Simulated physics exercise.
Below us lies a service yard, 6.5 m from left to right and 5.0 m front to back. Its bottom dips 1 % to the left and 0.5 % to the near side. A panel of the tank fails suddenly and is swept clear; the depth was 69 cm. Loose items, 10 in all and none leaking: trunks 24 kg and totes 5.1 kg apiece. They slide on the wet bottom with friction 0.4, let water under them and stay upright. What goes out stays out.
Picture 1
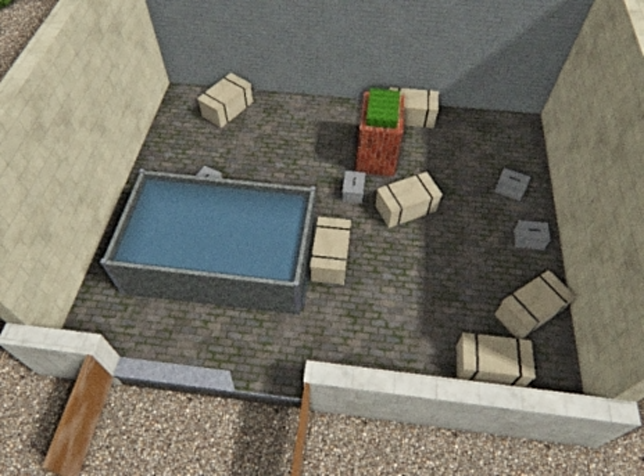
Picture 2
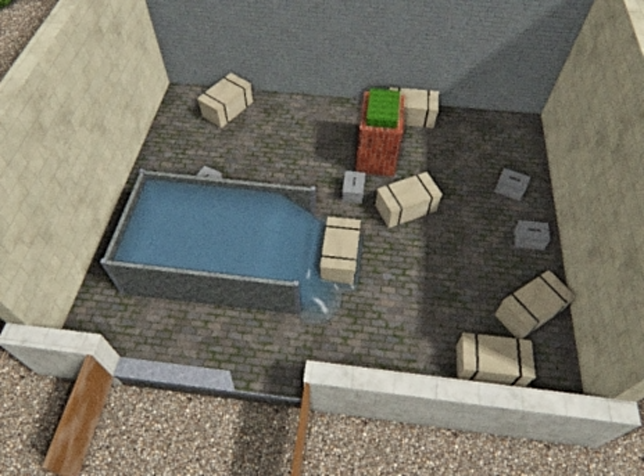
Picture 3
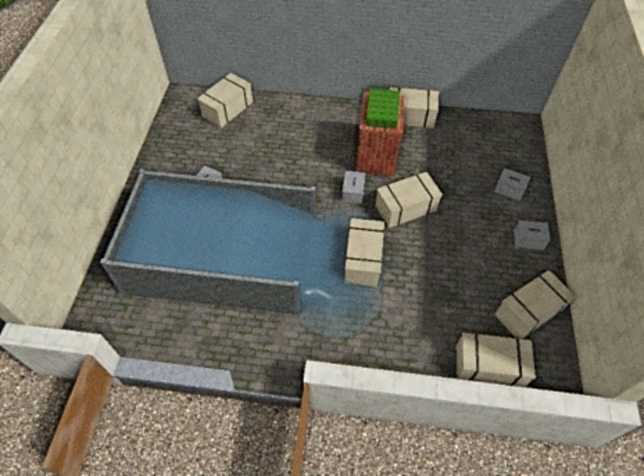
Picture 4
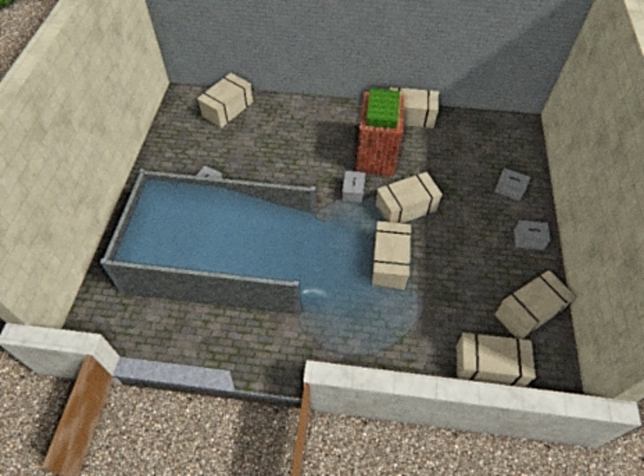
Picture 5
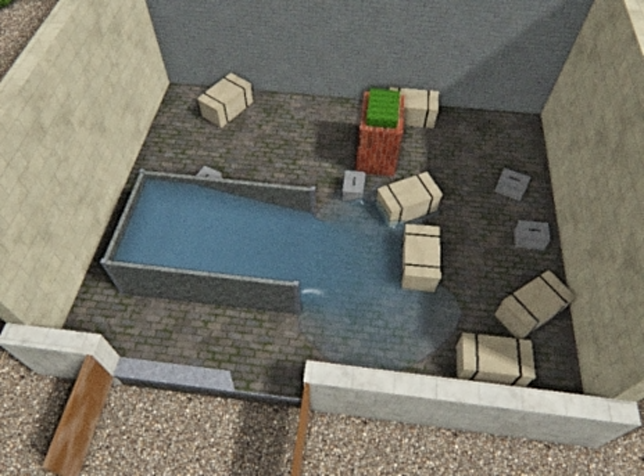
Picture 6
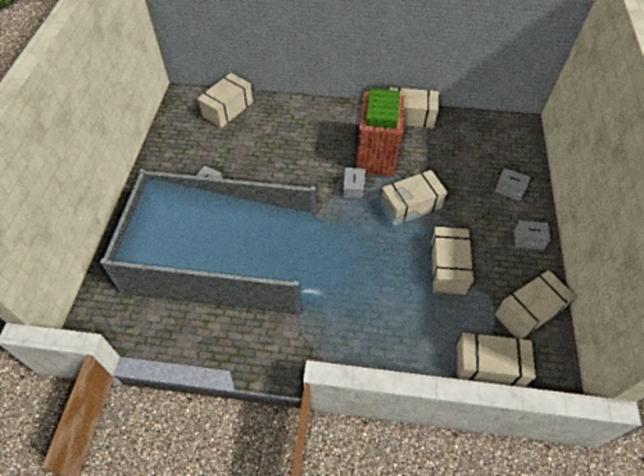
In the video, one end of a water-filled tank in a walled yard gives way, and water spreads rightward across the paving, pushing a nearby pale trunk steadily to the right before another trunk beside it shifts slightly.
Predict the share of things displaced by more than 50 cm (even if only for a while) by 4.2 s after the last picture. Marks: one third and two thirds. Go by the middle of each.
Share: At least two thirds.
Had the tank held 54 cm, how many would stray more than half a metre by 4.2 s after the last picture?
In that case 6 of them.
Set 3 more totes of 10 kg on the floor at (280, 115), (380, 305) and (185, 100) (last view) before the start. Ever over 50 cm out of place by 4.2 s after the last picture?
In turn: Under, past it, less.
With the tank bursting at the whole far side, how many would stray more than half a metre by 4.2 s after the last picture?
In that case 6 of them.
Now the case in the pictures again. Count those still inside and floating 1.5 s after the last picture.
4 of them.
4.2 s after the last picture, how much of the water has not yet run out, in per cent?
Some 100 per cent remains.
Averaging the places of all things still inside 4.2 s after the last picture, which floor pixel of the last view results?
Around (389, 165).
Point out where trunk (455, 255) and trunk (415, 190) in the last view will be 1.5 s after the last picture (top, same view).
Near (564, 245) and (504, 150).
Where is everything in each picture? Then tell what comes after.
A trunk at (332, 243), on the bottom; a trunk at (410, 191) rests on the ground; 3.1 m2 under water; 0 of 10 have shifted, in the first picture.
A trunk at (341, 243) rests on the ground, 13 cm from its start; a trunk at (410, 191) rests on the ground; 3.7 m2 under water; 1 of 10 have shifted, in the second picture.
A trunk at (365, 245) rests on the ground, 45 cm from its start; a trunk at (410, 191) rests on the ground; 4.8 m2 under water; 1 of 10 have shifted, in the third picture.
A trunk at (393, 248) rests on the ground, 81 cm from its start; a trunk at (410, 191), on the bottom; water covers 6.0 m2; 1 of 10 have shifted, in the fourth picture.
A trunk at (423, 250) rests on the ground, 120 cm from its start; a trunk at (410, 191), on the bottom; 7.5 m2 under water; 1 of 10 have shifted, in the fifth picture.
A trunk at (454, 253), on the bottom, 161 cm from its start; a trunk at (415, 190), on the bottom, 8 cm from its start; water covers 9.0 m2; 3 of 10 have shifted, in the sixth picture.
Then, 0.4 s after the last picture 1 of 10 are over 50 cm from their spots; 0 afloat.
Then, 1.5 s after the last picture 4 of 10 are over 50 cm from their spots; 4 afloat.
Then, 2.8 s after the last picture 4 of 10 are over 50 cm from their spots; 6 afloat.
Then, 4.2 s after the last picture 7 of 10 are over 50 cm from their spots, and 7 have been at some point; 6 afloat.
